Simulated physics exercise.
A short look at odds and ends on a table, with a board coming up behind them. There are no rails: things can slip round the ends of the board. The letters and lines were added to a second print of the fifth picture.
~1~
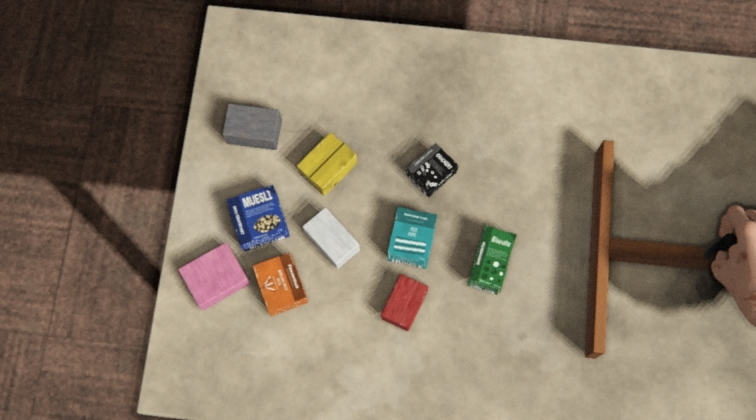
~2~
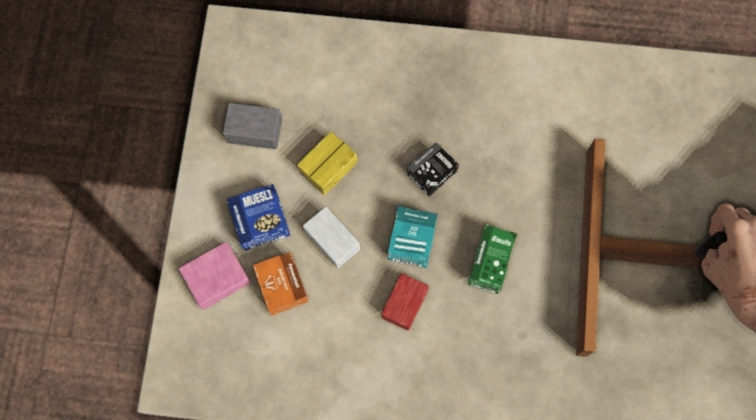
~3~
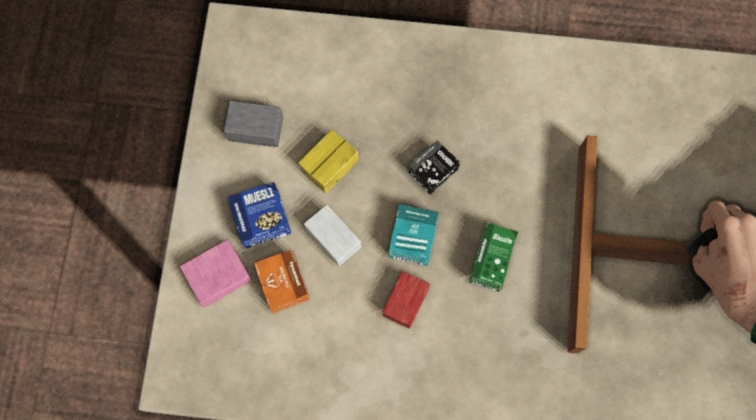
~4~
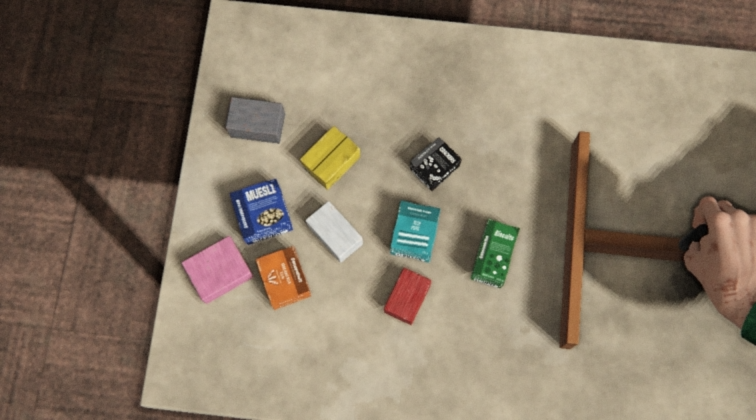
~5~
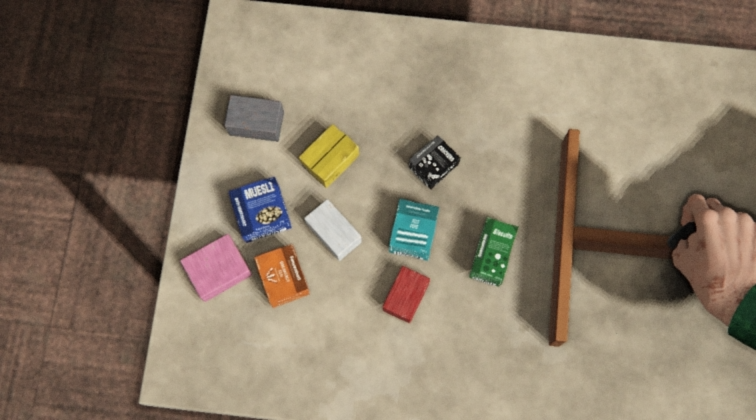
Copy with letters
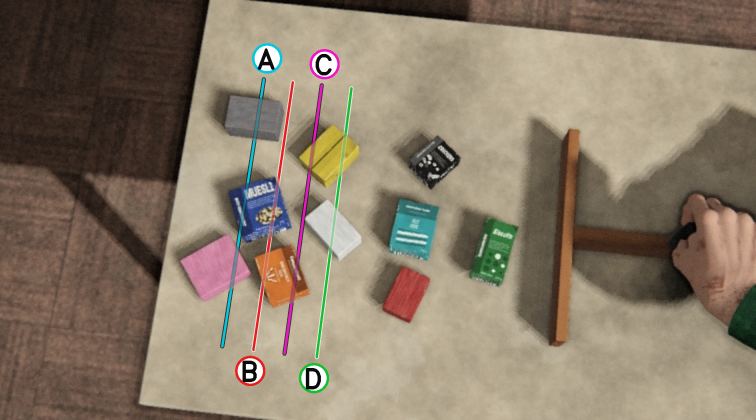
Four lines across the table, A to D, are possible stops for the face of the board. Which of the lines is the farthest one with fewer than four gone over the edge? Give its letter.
The farthest such stop is A.
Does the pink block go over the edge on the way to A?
Yes.
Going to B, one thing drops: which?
It is the blue packet.
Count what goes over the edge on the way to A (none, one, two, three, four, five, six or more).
In all, three.
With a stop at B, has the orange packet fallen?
No.
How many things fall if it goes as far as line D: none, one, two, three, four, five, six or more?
In all, none.
On the marked copy, A at (244, 208); B at (274, 211); C at (304, 214); D at (335, 217).
Following A. Soon after the start, board (450, 219); red block (403, 298); black packet (422, 163).
Later, board (333, 207); blue packet (200, 202); pink block (211, 269).
In the end, board (244, 197); blue packet over the edge; white block over the edge; three fallen.
As for the rest, B is within the limit but short; C is within the limit but short; D is within the limit but short.
